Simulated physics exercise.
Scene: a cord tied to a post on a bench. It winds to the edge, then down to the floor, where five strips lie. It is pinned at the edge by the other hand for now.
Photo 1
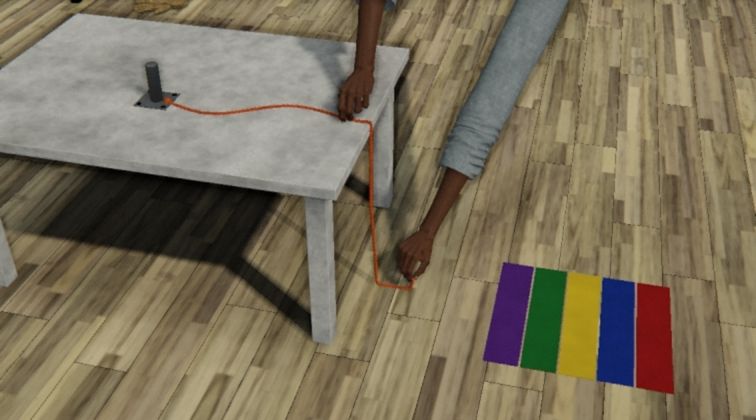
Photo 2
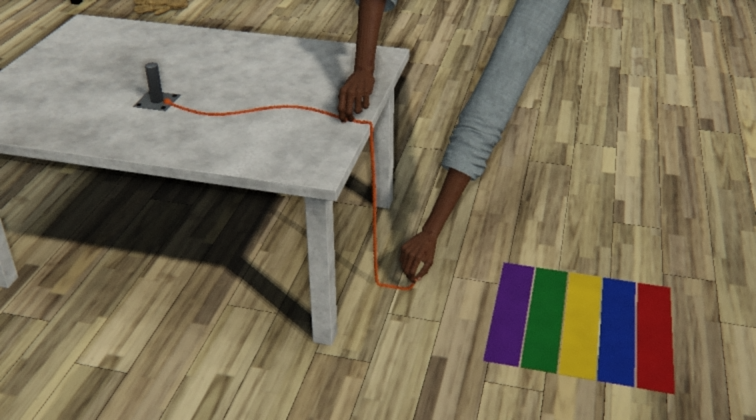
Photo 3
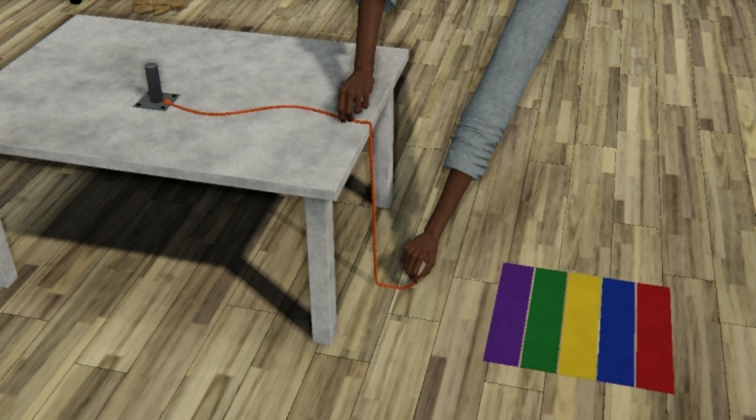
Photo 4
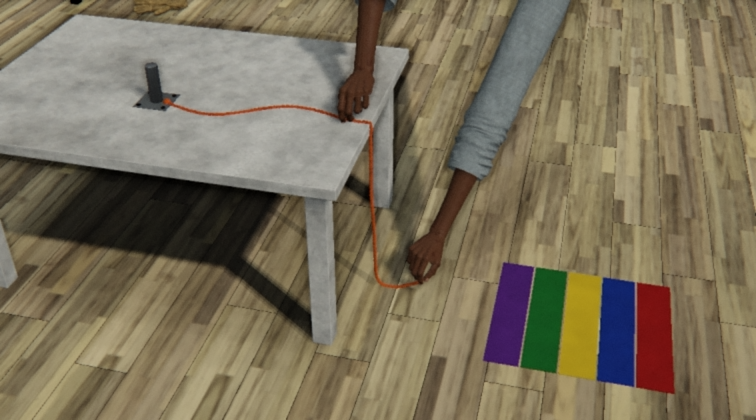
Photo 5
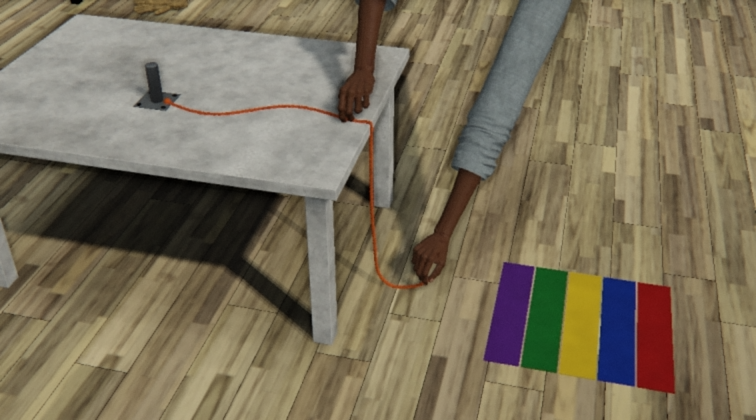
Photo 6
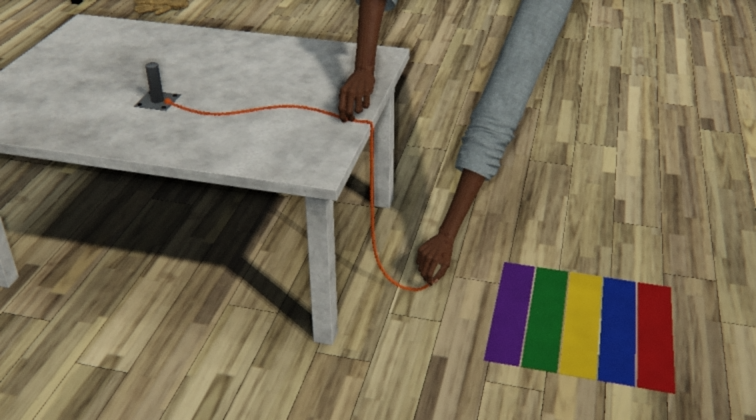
On a wood-plank floor beside a gray bench, an orange cord runs from a dark post to the bench's edge, where one hand pins it. The other hand, low near five colored strips, draws the hanging end slightly rightward, and the cord's sharp lower bend loosens into a curve.
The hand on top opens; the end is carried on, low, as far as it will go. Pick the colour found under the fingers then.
Green is under them.
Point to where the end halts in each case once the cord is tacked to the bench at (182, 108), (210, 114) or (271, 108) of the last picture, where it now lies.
It comes to rest around (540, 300), (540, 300) and (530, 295) respectively.
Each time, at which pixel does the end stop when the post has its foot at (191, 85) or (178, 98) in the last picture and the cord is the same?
Try by try, about (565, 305) and (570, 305).
Soon after, end near (482, 290); short of the strips.
Then, end near (521, 296); over purple.
At full stretch, end near (544, 300); over green. It gets as far as the green strip.
